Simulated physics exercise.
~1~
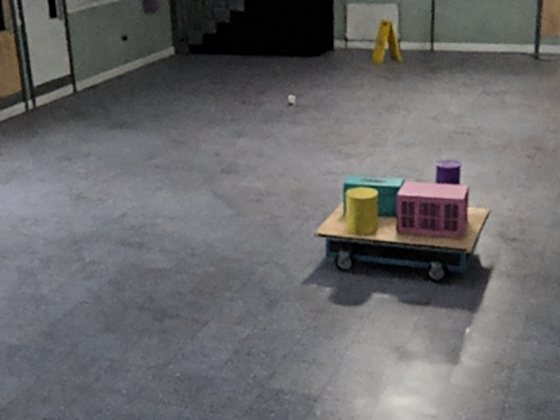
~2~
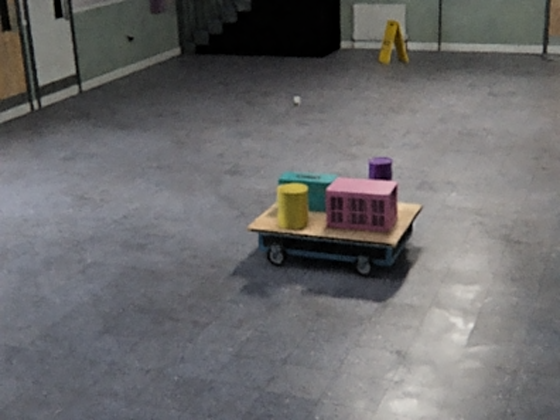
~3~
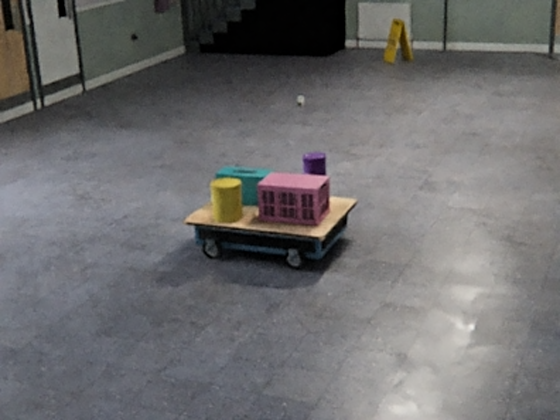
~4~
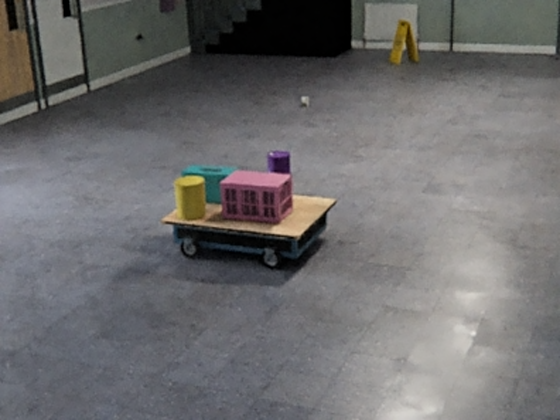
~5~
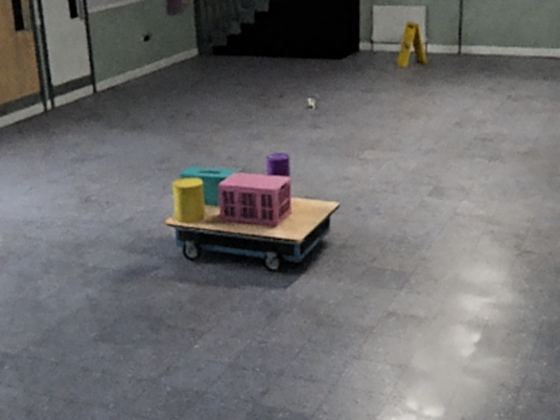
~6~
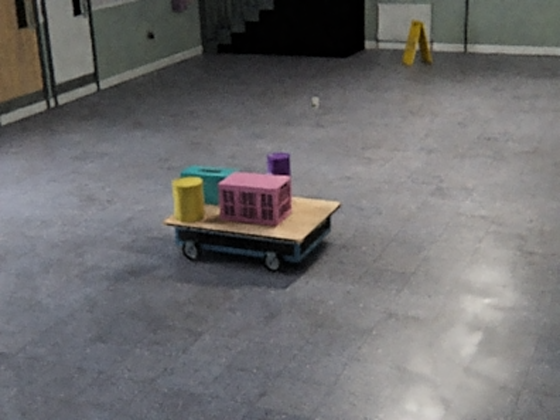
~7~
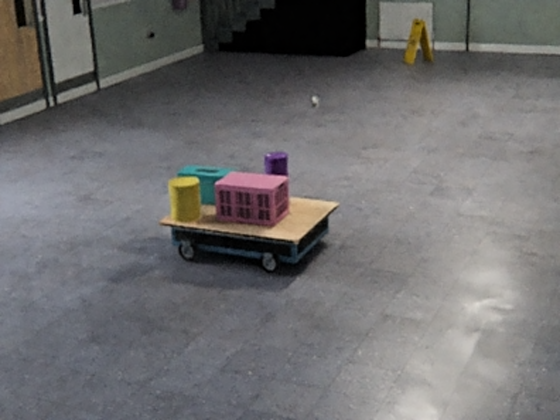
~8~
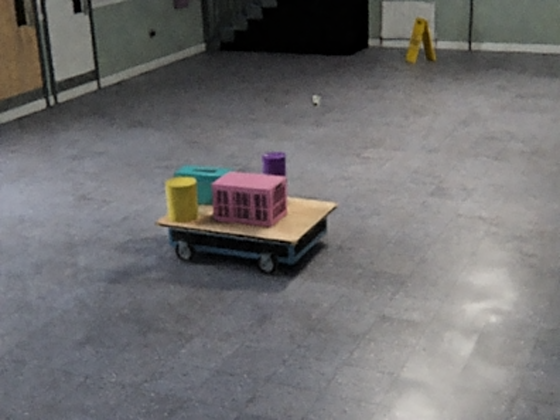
A low wheeled cart with a flat wooden deck rolls across the grey floor of a large room, seen from slightly above, with a yellow floor sign standing near the far wall. On the deck, a yellow pail stands at the left, a pink crate sits to its right, and a turquoise toolbox and a purple canister are behind them. The cart travels left from the right side of the view, carrying everything along, then slows and stops left of centre. The view drifts slightly. At the end the cart rests still, with the pail and canister upright and all four items still aboard.
